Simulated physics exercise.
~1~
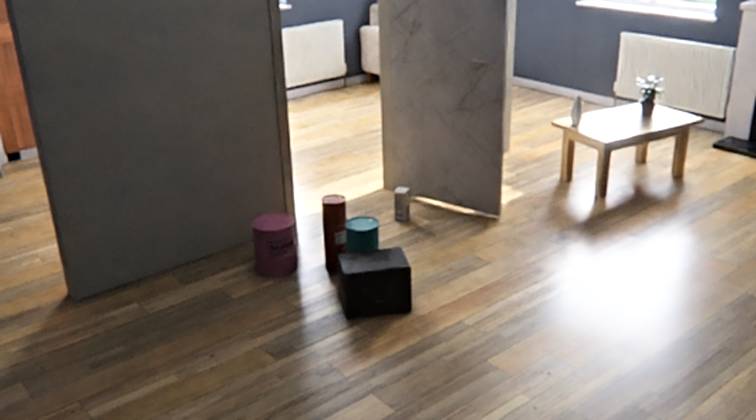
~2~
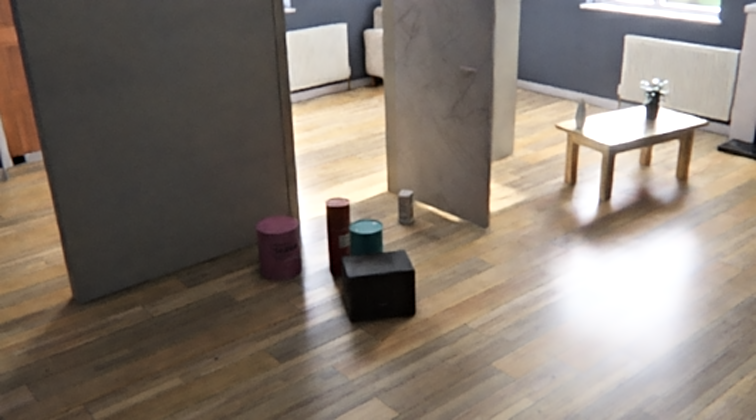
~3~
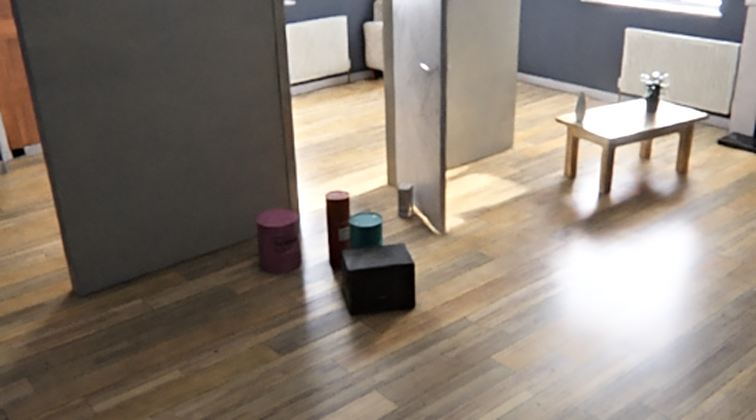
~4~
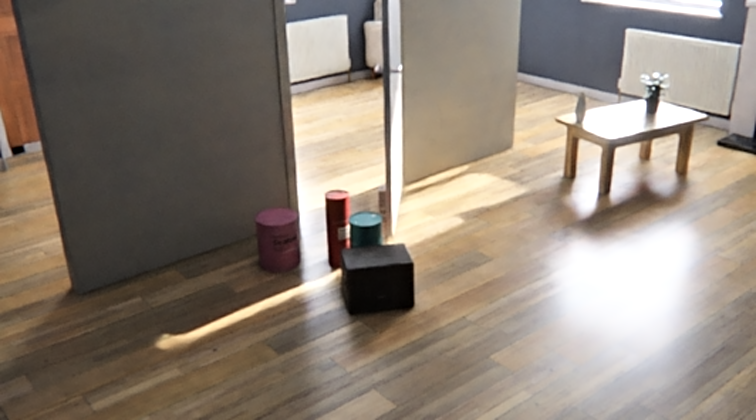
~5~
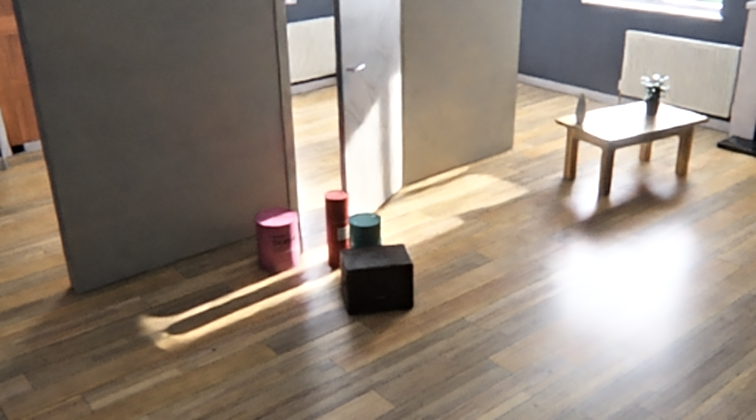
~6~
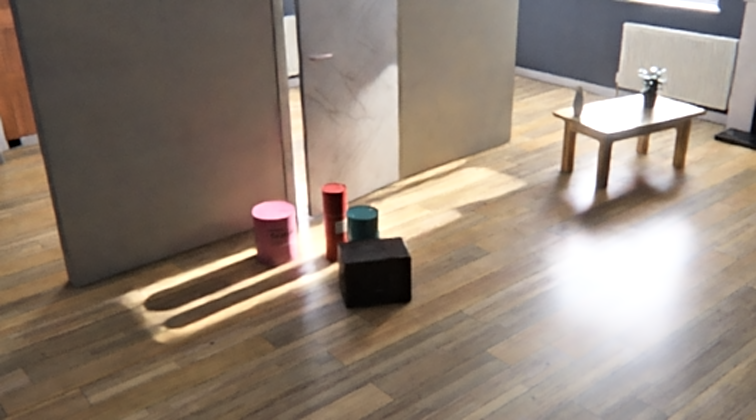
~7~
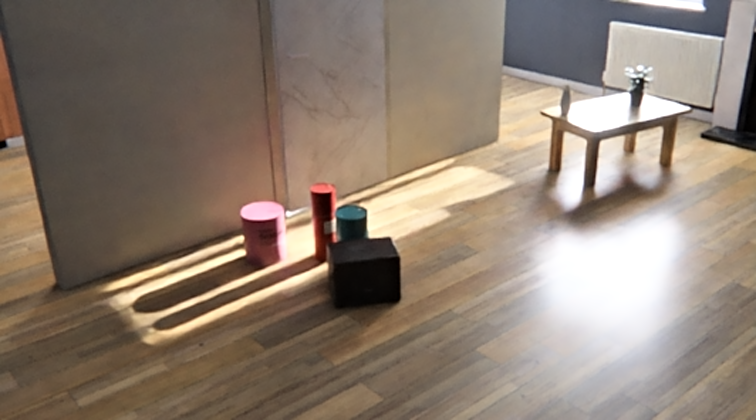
A large pale door stands wide open in a gap between grey partition walls, seen from slightly above in a bright room with a wooden floor. In front of the gap sit a dark pink pail, a tall red canister, a turquoise canister and a black box, with a small white carton behind them near the door and a plant on a table at right. The door swings leftward, reaches the carton and pushes it left until it is lost from view. Bands of sunlight spread over the floor as the door closes flush, the other four items still in place.
